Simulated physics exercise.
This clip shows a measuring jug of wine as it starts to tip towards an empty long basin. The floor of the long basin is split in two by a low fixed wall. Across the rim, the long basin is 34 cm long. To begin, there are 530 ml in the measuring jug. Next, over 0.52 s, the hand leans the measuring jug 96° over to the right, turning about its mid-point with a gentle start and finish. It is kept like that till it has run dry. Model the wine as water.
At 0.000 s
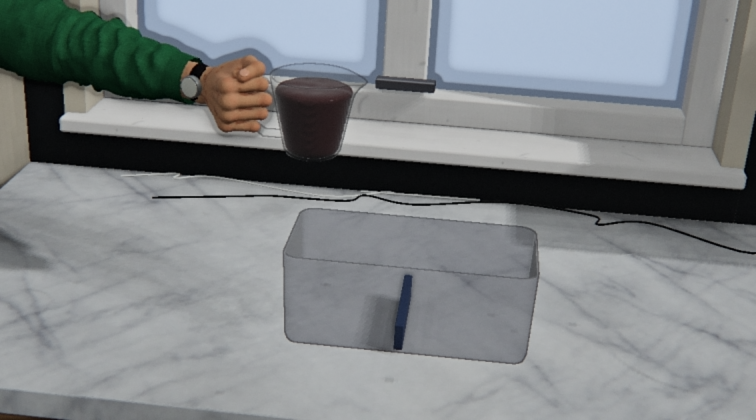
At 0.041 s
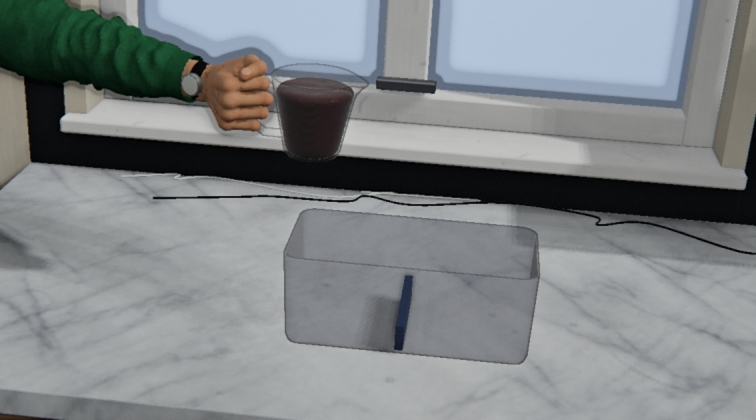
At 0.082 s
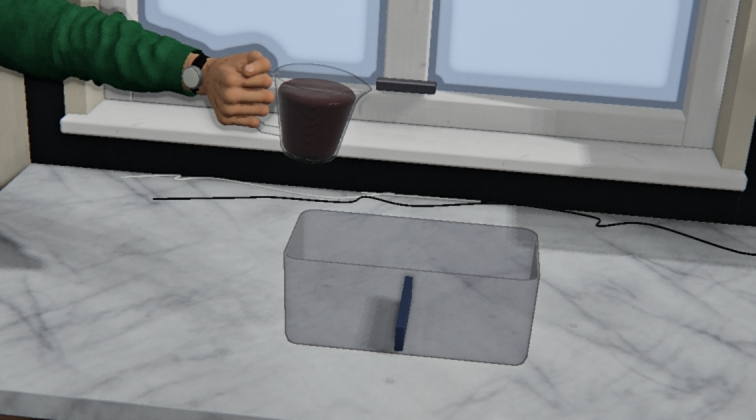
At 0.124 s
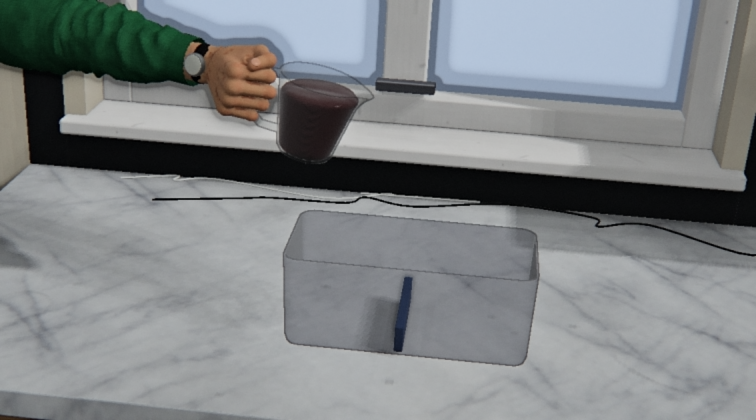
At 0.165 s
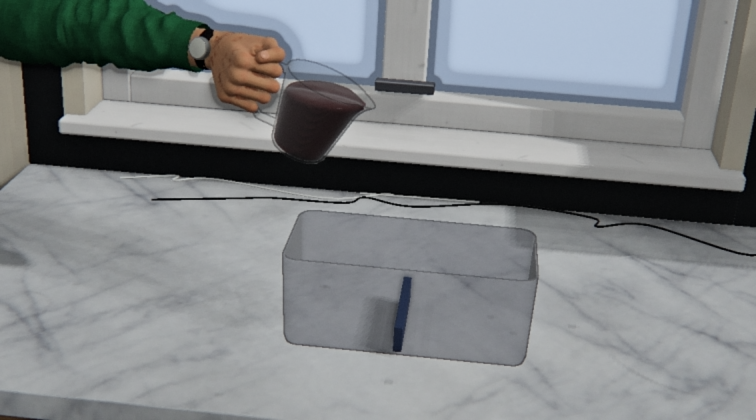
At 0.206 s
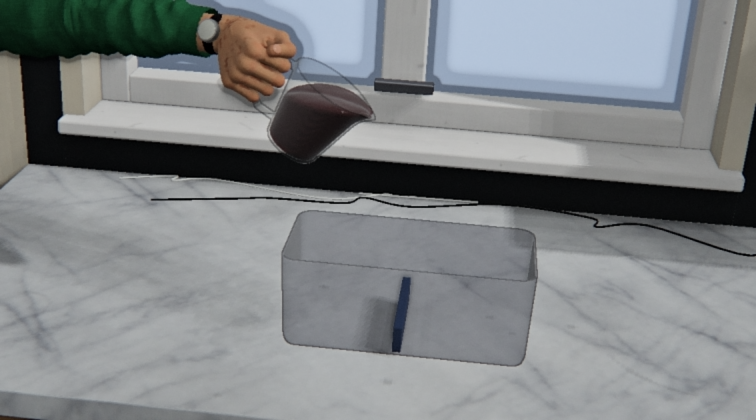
A hand in a green sleeve held a clear jug of dark red wine above an empty see-through basin on a marble counter, then leaned the jug over to the right, slowly at first.
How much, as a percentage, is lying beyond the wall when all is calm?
Around 66 per cent lies beyond the wall.
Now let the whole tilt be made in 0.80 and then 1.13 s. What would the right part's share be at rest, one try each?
The first try gives around 75 percent, the second around 75 percent.
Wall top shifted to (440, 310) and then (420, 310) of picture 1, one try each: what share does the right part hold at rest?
Some 10 in a hundred, then some 20 in a hundred.
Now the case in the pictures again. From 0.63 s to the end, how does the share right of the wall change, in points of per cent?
It ends up higher by roughly 20.
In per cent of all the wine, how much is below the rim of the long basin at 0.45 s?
The basin holds roughly 16 in a hundred parts at that moment.
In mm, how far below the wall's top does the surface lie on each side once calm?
Left: Roughly 32 mm; right: Roughly 24 mm.
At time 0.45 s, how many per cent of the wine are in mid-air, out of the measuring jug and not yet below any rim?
40 %.
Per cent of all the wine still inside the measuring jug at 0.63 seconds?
Around 10 in a hundred.
Then, 0.45 s in, the tilt is 92° and 45 per cent is still to pour, 2 is left of the wall and 14 right of it.
Then, 0.63 s in, the tilt is 96° and 10 per cent is still to pour, 25 is left of the wall and 47 right of it.
Then, 0.82 s in, the tilt is 96° and 1 per cent is still to pour, 28 is left of the wall and 66 right of it.
Then, 1.02 s in, the tilt is 96° and 0 per cent is still to pour, 32 is left of the wall and 66 right of it.
Finally, 33 per cent lies left of the wall, 66 right of it and 1 outside.
